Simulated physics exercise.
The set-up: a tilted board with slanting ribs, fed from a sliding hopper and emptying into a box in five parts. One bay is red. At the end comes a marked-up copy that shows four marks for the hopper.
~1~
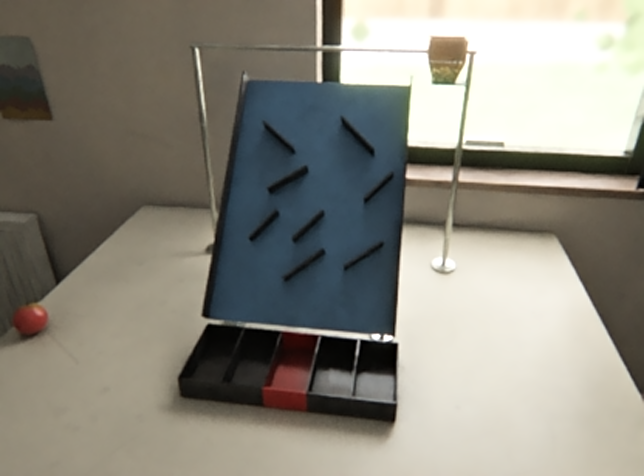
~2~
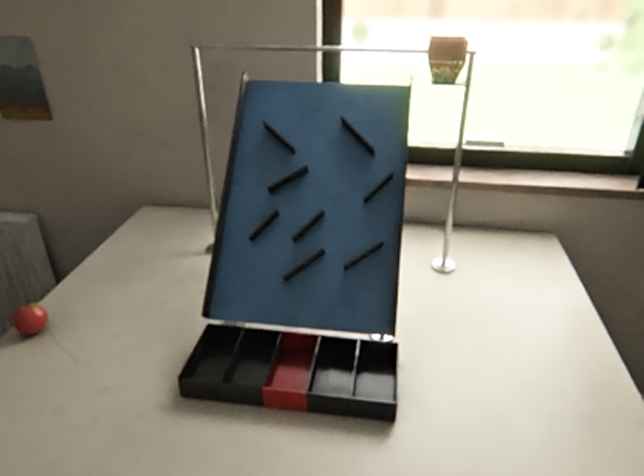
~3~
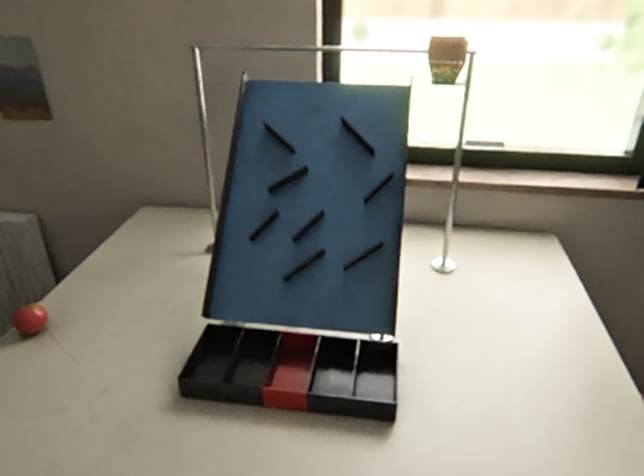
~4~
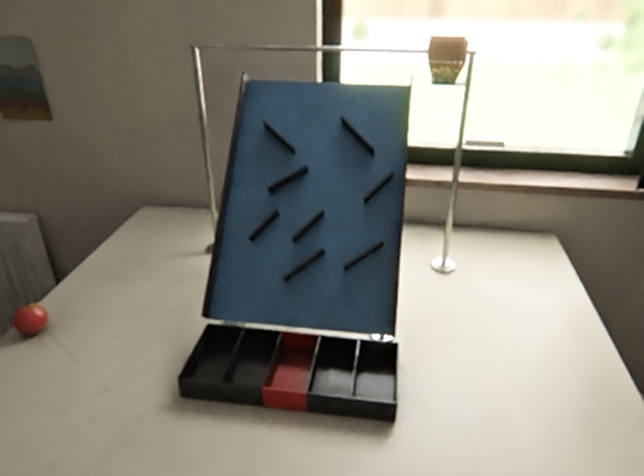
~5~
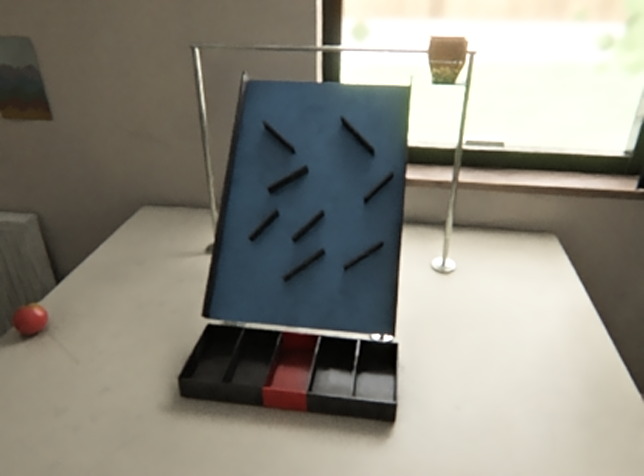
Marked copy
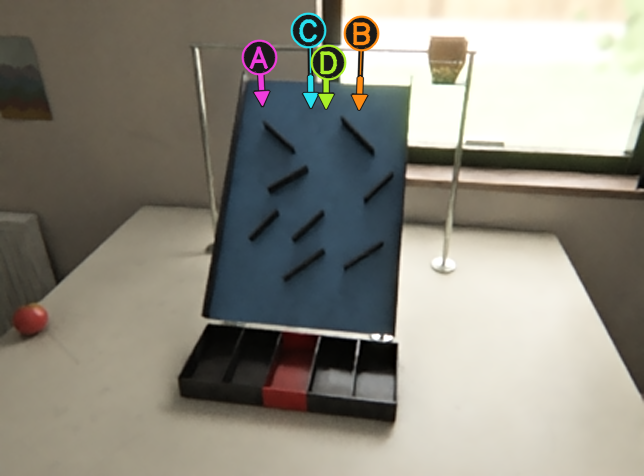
A blue tilted board with slanting ribs stands above a five-part box, and nothing moves.
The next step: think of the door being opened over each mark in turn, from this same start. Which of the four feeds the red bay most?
Go for B.
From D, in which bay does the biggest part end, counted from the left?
It is the first one.
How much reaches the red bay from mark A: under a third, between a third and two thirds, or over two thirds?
Under a third.
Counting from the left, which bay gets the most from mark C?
It is the first one.
On the marked copy, mark A meets the board at (262, 100); mark B meets the board at (359, 104); mark C meets the board at (310, 102); mark D meets the board at (326, 103).
With A, a stray few in the red bay, most in other bays, a small part outside the box.
With B, about a third in the red bay, about half in other bays, a small part outside the box.
With C, a small part in the red bay, most in other bays, a small part outside the box.
With D, a small part in the red bay, most in other bays, a small part outside the box.
